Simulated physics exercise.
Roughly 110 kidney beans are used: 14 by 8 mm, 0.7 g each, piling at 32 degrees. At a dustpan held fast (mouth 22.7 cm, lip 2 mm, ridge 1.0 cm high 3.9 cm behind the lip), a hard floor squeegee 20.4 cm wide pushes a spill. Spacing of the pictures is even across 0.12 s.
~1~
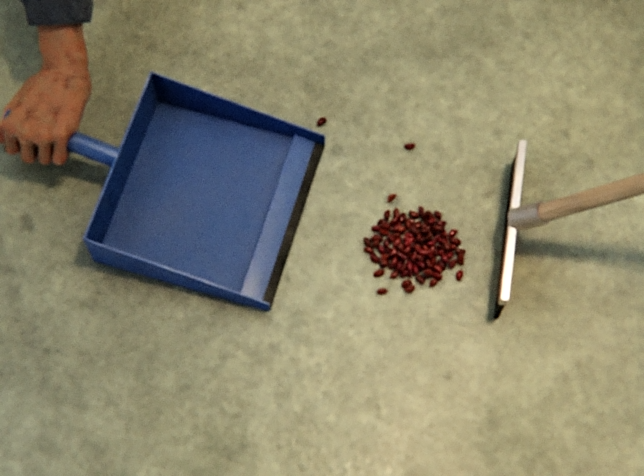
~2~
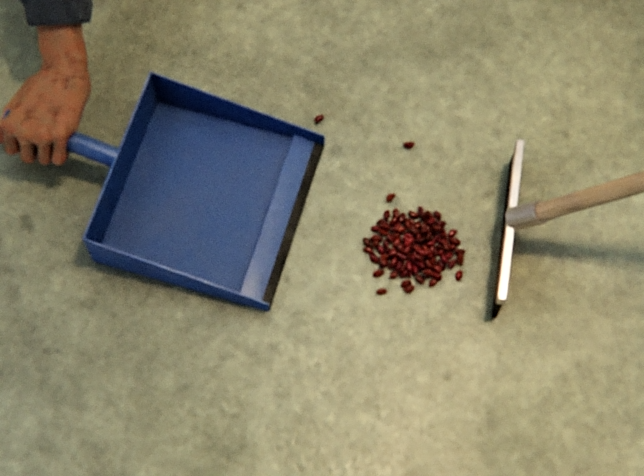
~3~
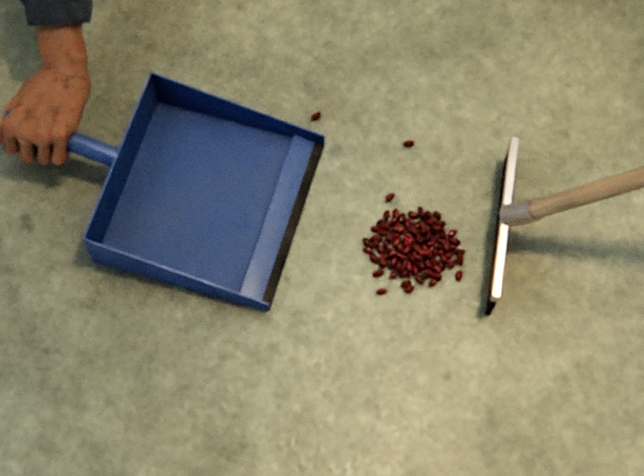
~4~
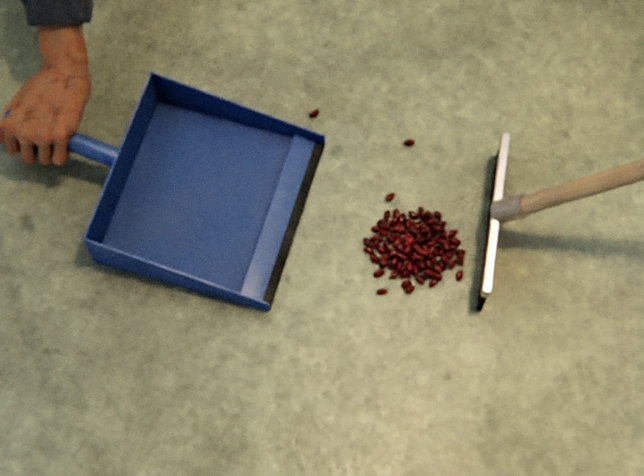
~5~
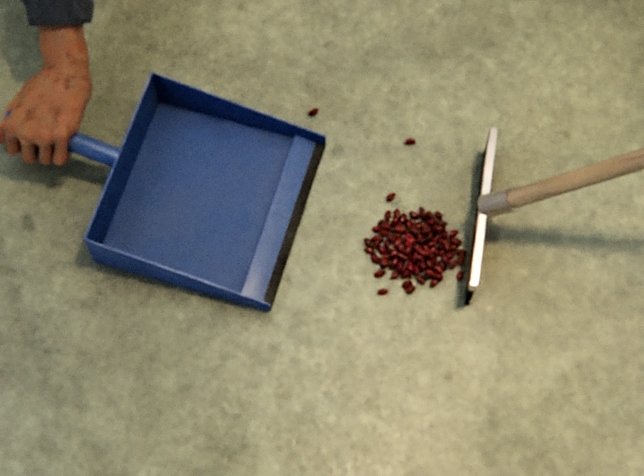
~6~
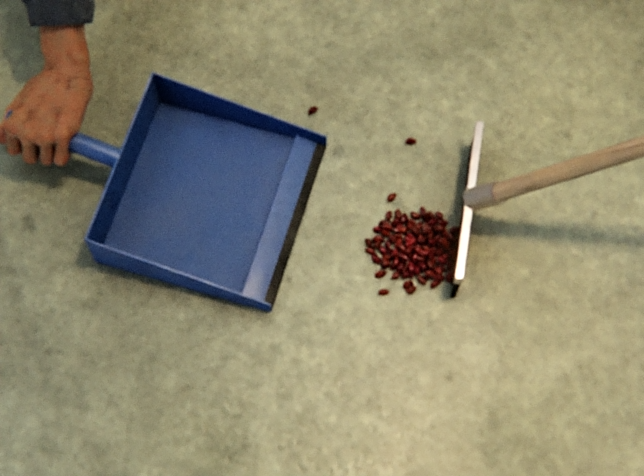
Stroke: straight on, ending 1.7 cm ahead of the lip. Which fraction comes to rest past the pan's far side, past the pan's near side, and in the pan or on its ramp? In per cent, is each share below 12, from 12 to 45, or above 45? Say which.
Result: Far side: A sprinkling. Near side: A sprinkling. Pan: A solid amount.
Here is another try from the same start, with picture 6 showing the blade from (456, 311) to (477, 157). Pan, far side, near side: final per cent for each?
Split: Pan = 35, far = 5, near = 10.
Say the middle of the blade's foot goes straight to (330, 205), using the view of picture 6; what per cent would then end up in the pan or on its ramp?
Some 30 percent.
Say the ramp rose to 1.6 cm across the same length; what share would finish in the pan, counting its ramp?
It would be near 20 per cent.
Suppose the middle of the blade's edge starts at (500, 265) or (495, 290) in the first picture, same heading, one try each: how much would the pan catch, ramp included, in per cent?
Estimates: 35 percent and 40 percent.
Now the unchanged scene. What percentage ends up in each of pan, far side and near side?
The far side gets 5, the near side 0 and the pan 25.
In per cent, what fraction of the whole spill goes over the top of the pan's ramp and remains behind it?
About 5 %.
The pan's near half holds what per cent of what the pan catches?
I'd say near 20 per cent.
Then, 0.11 s after the last picture, middle of the blade 10 cm from the lip; 0 % over the lip, far side 5 %, near side 0 %.
Then, 0.19 s after the last picture, middle of the blade 4 cm from the lip; 0 % over the lip, far side 5 %, near side 0 %.
Then, 0.40 s after the last picture, middle of the blade 3 cm from the lip; 25 % over the lip, far side 5 %, near side 0 %.
In the end, far side 5 %, near side 0 %, pan 25 %, in front of the lip or behind the blade 70 %.
